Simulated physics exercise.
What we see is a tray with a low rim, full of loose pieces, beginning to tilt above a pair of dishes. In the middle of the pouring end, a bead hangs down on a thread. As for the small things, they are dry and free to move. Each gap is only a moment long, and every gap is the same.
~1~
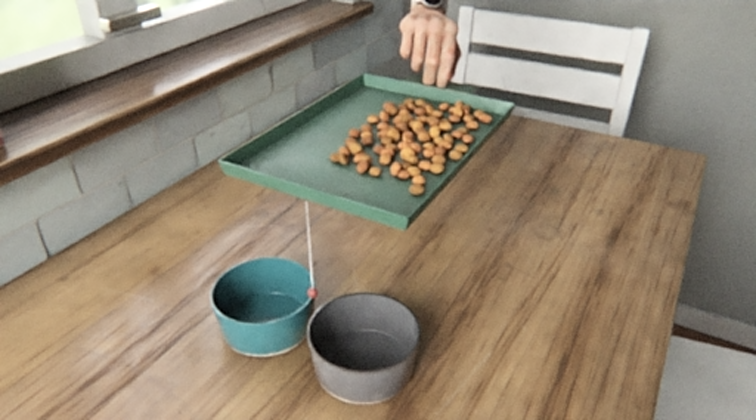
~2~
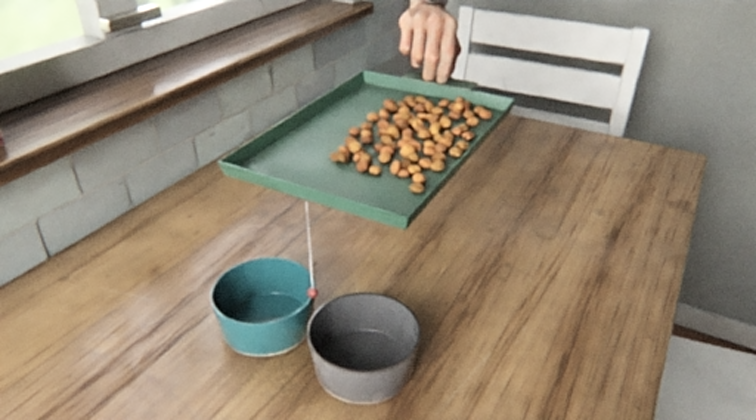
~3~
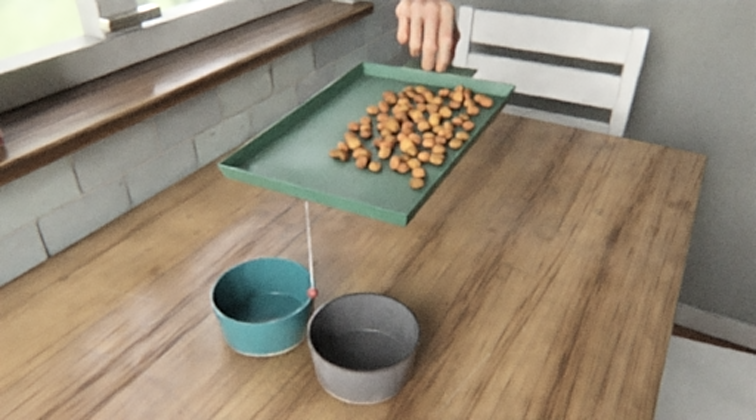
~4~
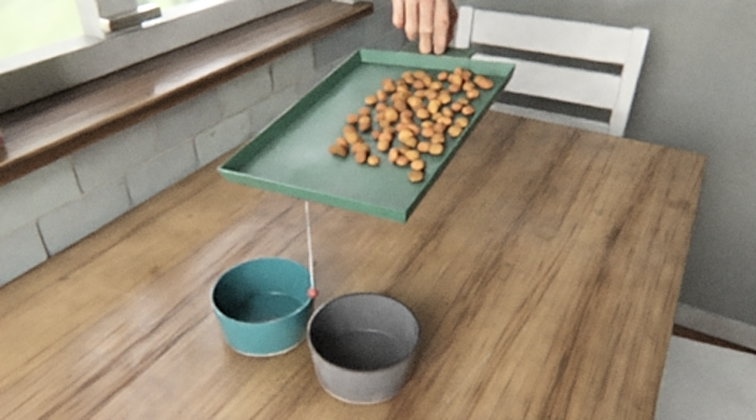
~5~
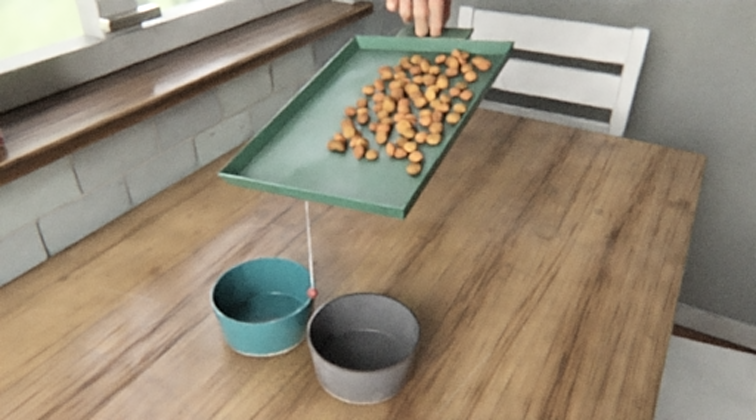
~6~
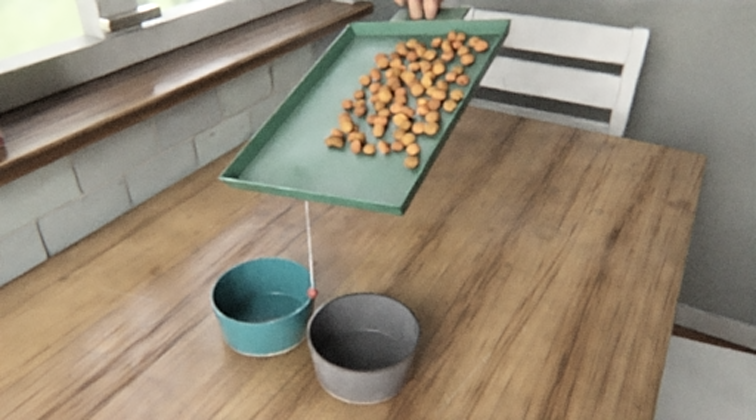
The footage shows a hand raising the far end of a green tray of brown kibble pieces above a teal bowl and a gray bowl, steepening its slant toward the viewer while the pieces stay clustered on the right side.
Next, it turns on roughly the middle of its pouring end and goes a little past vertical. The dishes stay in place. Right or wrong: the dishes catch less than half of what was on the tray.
Wrong - they catch more than half.
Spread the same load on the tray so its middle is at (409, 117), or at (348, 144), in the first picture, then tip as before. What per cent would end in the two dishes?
50 per cent for the first try, 90 per cent for the second.
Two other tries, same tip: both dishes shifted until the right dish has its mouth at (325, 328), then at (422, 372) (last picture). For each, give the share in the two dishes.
Respectively 90 % and 0 %.
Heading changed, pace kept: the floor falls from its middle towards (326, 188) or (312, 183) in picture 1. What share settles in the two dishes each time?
I'd say some 30 in a hundred at first, then 40 in a hundred.
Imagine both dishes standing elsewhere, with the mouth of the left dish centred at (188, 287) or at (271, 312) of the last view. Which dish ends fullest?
Well, the first go goes to the leftmost dish, and the second to the leftmost dish.
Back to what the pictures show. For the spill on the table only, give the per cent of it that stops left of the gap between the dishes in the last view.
Estimate: About 100 in every hundred.
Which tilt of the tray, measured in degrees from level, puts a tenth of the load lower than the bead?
That happens at around 75°.
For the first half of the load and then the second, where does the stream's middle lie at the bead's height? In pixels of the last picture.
(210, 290), then (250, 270).
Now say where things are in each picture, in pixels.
Corners of the pouring end at (224, 160) and (406, 215), level; middle of the load at (408, 136), bits of cat kibble; left dish at (232, 335); right dish at (335, 382); bead on its thread at (313, 293), in the first picture.
Corners of the pouring end at (223, 161) and (405, 214), level; middle of the load at (408, 133), in the second picture.
Corners of the pouring end at (223, 163) and (404, 211), tipped barely, lowest at the left corner; middle of the load at (408, 126), in the third picture.
Corners of the pouring end at (223, 167) and (402, 208), tipped a little, lowest at the left corner; middle of the load at (407, 115), in the fourth picture.
Corners of the pouring end at (223, 172) and (400, 205), tipped clearly, lowest at the left corner; middle of the load at (404, 104), in the fifth picture.
Corners of the pouring end at (223, 176) and (398, 202), tipped clearly, lowest at the left corner; middle of the load at (401, 93); left dish at (232, 335); right dish at (335, 382), in the sixth picture.
Soon after the last picture, tray tipped steeply; nearly all on the tray; a small part in the air.
A little later, tray tipped right over; a small part on the tray; about half in the left dish; about a third outside both; a small part in the air.
Later still, tray tipped past a quarter turn; about two thirds in the left dish; about a third outside both.
At rest, tray tipped past a quarter turn; none in the right dish; about two thirds in the left dish; about a third outside both.
